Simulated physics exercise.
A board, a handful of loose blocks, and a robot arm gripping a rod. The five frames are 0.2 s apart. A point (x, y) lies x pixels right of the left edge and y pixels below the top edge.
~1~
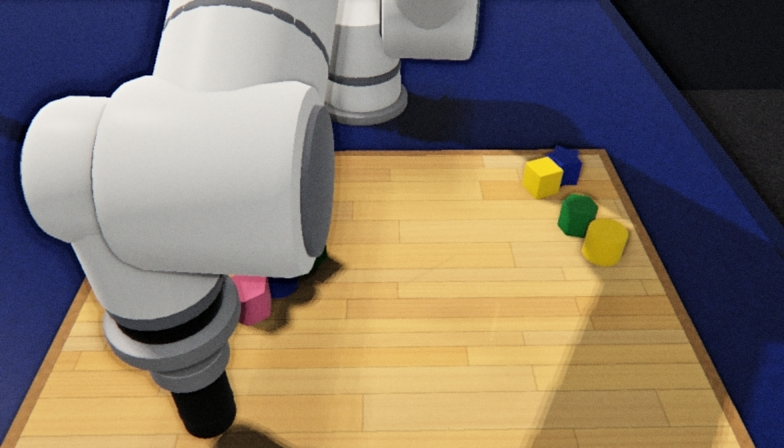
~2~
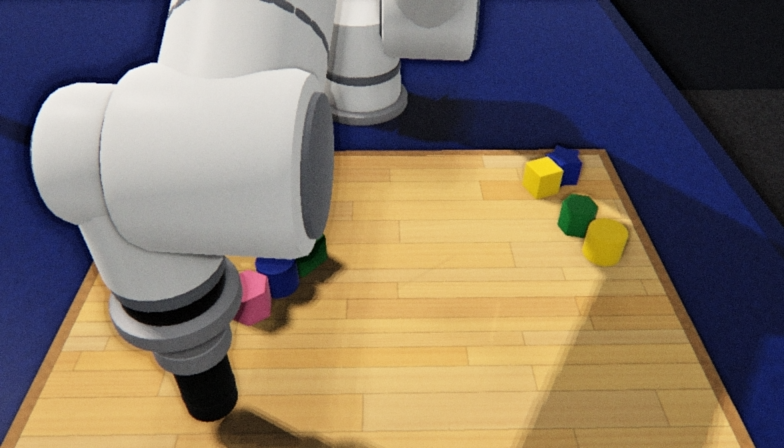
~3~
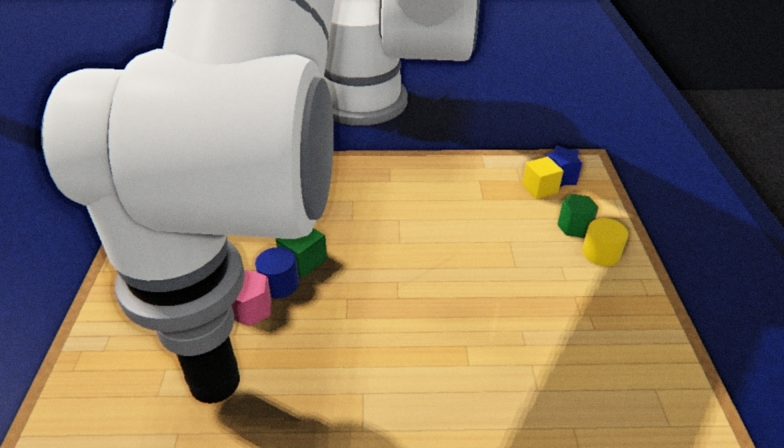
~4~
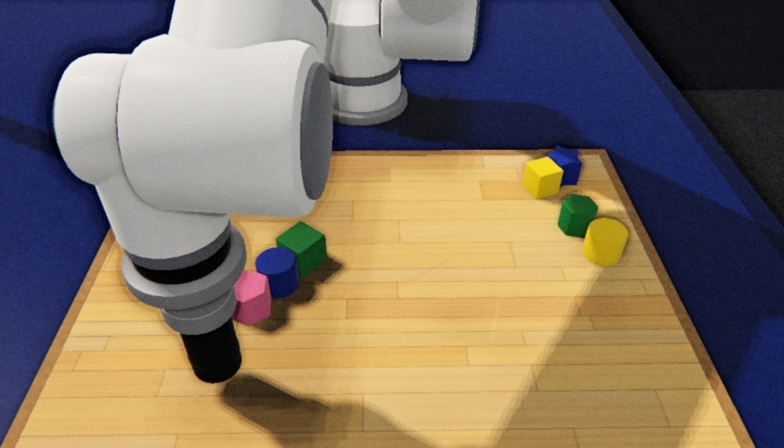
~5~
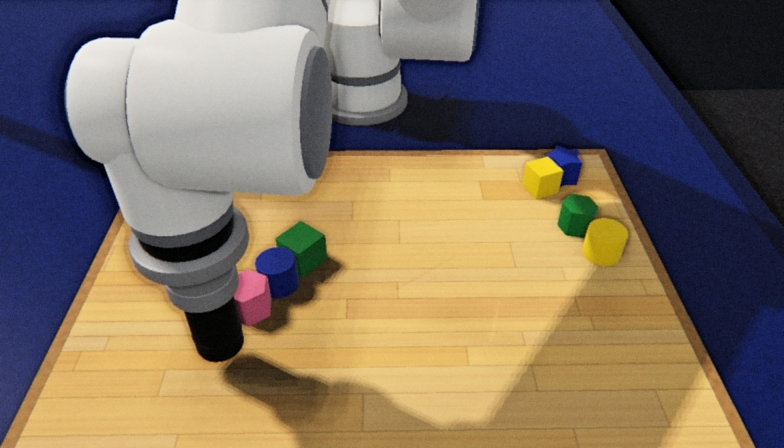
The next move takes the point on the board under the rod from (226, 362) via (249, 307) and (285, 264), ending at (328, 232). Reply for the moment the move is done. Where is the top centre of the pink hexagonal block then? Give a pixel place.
It sits at (253, 225).
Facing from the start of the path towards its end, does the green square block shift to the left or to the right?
It shifts to the right.
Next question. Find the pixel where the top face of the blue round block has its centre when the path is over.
If I read the scene right, the answer is (304, 191).
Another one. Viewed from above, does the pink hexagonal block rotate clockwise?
Answer: No.
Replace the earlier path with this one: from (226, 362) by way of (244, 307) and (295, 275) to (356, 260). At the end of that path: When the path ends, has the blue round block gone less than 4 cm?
No - that is not the case.
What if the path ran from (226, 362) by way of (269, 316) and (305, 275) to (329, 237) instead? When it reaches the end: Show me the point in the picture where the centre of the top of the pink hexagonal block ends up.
Put as a pixel place, it's (247, 261).
The first path, step by step. One third of the way, rod at (246, 288); pink hexagonal block at (253, 253), turned 30° anticlockwise; blue round block at (286, 235); green square block at (322, 221).
Two thirds of the way, rod at (283, 246); pink hexagonal block at (253, 225), turned 80° anticlockwise; blue round block at (288, 214); green square block at (330, 217), turned 20° clockwise.
At the end, rod at (326, 215); pink hexagonal block at (253, 225), turned 80° anticlockwise; blue round block at (304, 191); green square block at (362, 201), turned 45° clockwise.
